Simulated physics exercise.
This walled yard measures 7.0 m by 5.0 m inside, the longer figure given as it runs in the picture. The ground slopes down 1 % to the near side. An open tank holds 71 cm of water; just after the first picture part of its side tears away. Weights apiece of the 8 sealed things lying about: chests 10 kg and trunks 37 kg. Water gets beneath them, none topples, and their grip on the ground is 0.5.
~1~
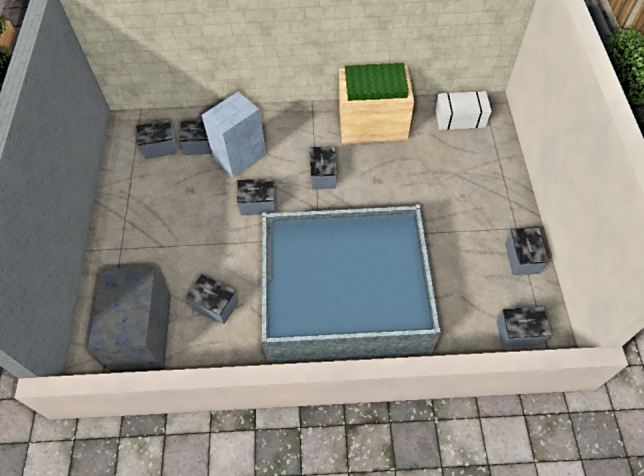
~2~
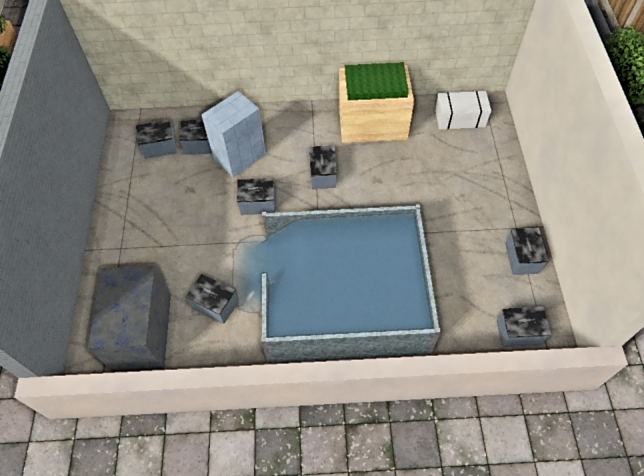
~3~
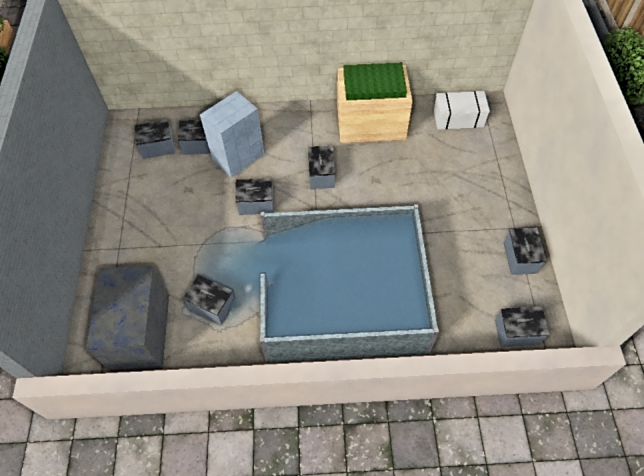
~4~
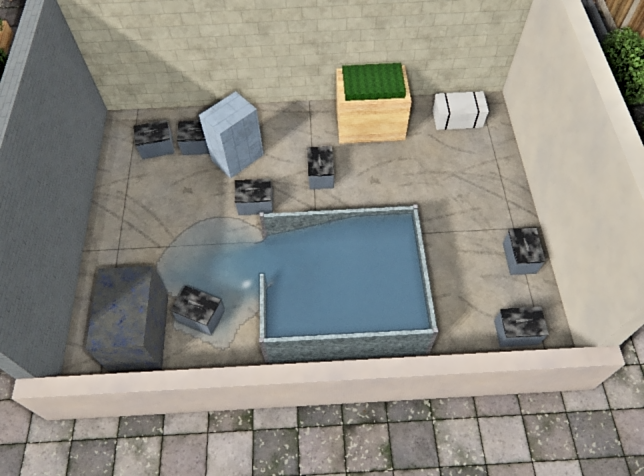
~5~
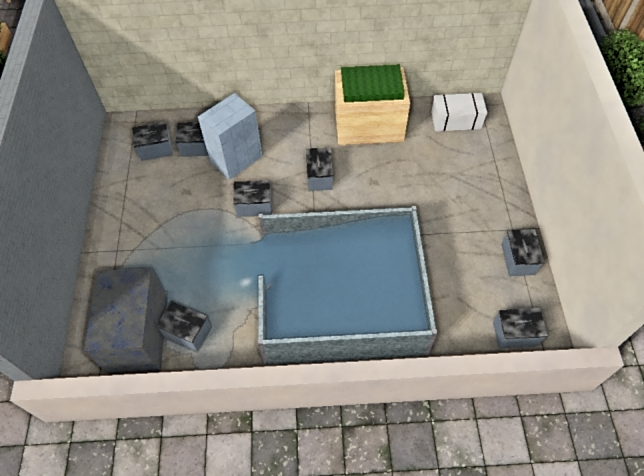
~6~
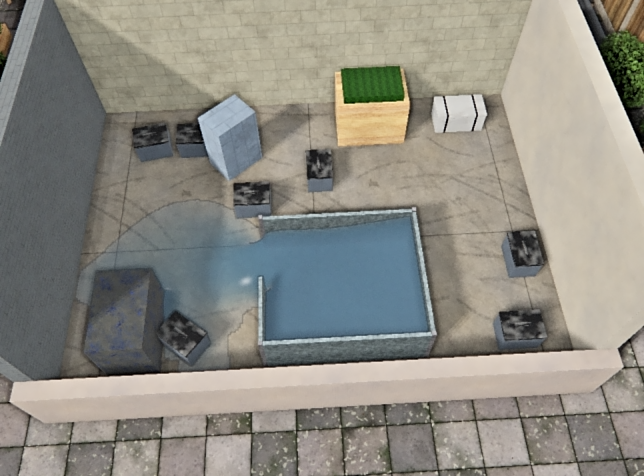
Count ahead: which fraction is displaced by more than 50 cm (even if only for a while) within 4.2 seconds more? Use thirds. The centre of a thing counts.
Share: Under a third.
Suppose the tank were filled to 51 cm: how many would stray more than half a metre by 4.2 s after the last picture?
Then 2.
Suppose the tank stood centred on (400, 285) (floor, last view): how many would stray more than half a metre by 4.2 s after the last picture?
In that case 3 of them.
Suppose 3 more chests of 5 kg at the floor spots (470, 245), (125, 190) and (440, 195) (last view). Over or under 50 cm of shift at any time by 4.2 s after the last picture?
In that order: Short of it, more, less.
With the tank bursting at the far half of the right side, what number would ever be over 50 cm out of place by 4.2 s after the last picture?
Then 3.
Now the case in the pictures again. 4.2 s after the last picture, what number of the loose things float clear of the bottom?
At that moment 3.
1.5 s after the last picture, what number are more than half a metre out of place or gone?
By then 2.
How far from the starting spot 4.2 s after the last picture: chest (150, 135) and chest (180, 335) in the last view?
In turn: 300 cm, 60 cm.
Then, 0.4 s after the last picture 1 of 8 are over 50 cm from their spots; 0 afloat.
Then, 1.5 s after the last picture 2 of 8 are over 50 cm from their spots; 0 afloat.
Then, 2.8 s after the last picture 1 of 8 are over 50 cm from their spots; 1 afloat.
Then, 4.2 s after the last picture 2 of 8 are over 50 cm from their spots, and 2 have been at some point; 3 afloat.
